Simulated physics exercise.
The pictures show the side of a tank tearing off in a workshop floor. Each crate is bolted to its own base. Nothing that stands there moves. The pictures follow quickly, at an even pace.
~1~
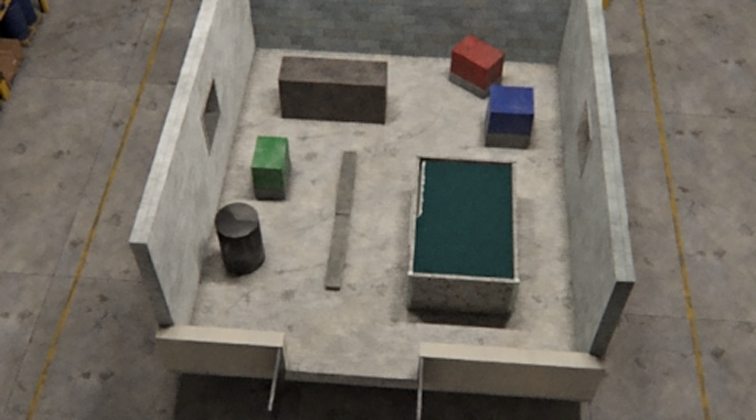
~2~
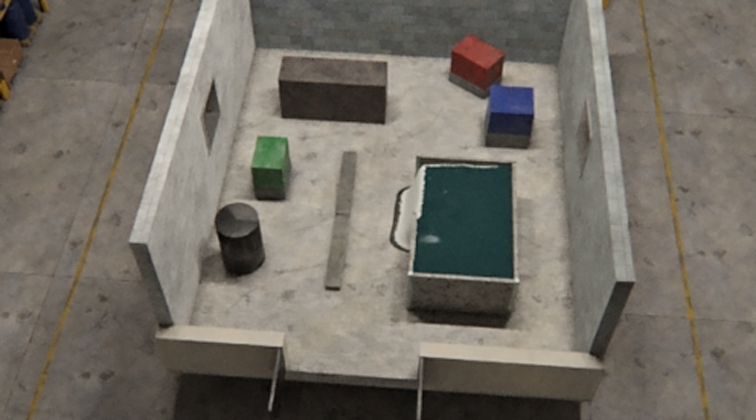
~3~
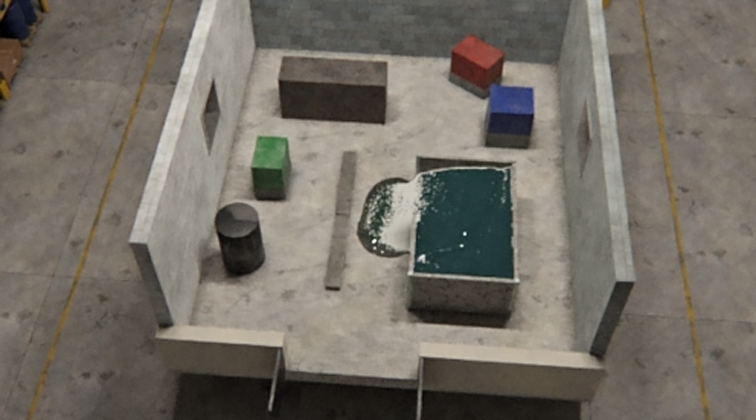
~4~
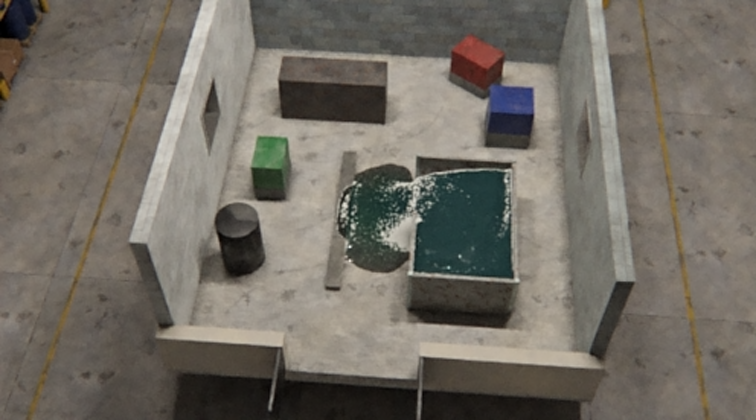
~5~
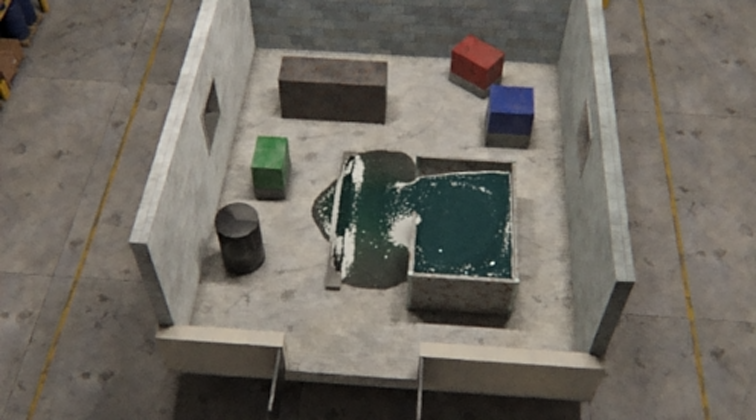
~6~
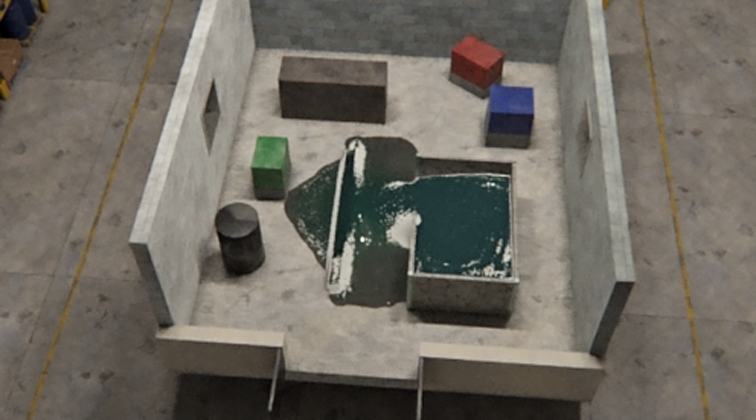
To begin with, a tank of dark green water stands still in a walled enclosure with coloured blocks and a dark cylinder. Water then pours from its left side, spreads across the floor to a low strip, and runs over and around it, reaching toward the green block.
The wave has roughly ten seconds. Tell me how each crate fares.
The green crate is wetted; the red crate escapes dry; the blue crate escapes dry.
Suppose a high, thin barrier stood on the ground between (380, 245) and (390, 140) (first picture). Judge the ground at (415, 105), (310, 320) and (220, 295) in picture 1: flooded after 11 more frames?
As listed: Wet, flooded, clear.
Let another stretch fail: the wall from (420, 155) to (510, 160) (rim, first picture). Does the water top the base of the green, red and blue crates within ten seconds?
Green crate stays dry, red crate gets wet, blue crate is topped.
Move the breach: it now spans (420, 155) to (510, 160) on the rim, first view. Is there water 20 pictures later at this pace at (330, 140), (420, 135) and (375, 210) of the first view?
In that order: Wet, wet, no water.
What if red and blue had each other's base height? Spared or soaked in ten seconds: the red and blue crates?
In short: The red crate is spared; the blue crate escapes it.
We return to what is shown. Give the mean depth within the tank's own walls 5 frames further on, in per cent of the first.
About 60 per cent.
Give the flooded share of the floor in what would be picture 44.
Roughly 90 per cent.
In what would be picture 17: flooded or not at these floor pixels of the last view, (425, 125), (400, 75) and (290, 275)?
In that order: Covered, clear, flooded.
A moment on, water covers 35 % of the floor; the green crate water round its plinth, the red crate not reached, the blue crate not reached.
Next, water covers 45 % of the floor; the green crate water round its plinth, the red crate not reached, the blue crate not reached.
Then, water covers 65 % of the floor; the green crate water round its plinth, the red crate water round its plinth, the blue crate water round its plinth.
Later, water covers 90 % of the floor; the green crate water round its plinth, the red crate water round its plinth, the blue crate water round its plinth.
In the end, water covers 100 % of the floor; the green crate was topped, the red crate stayed above the water, the blue crate stayed above the water.
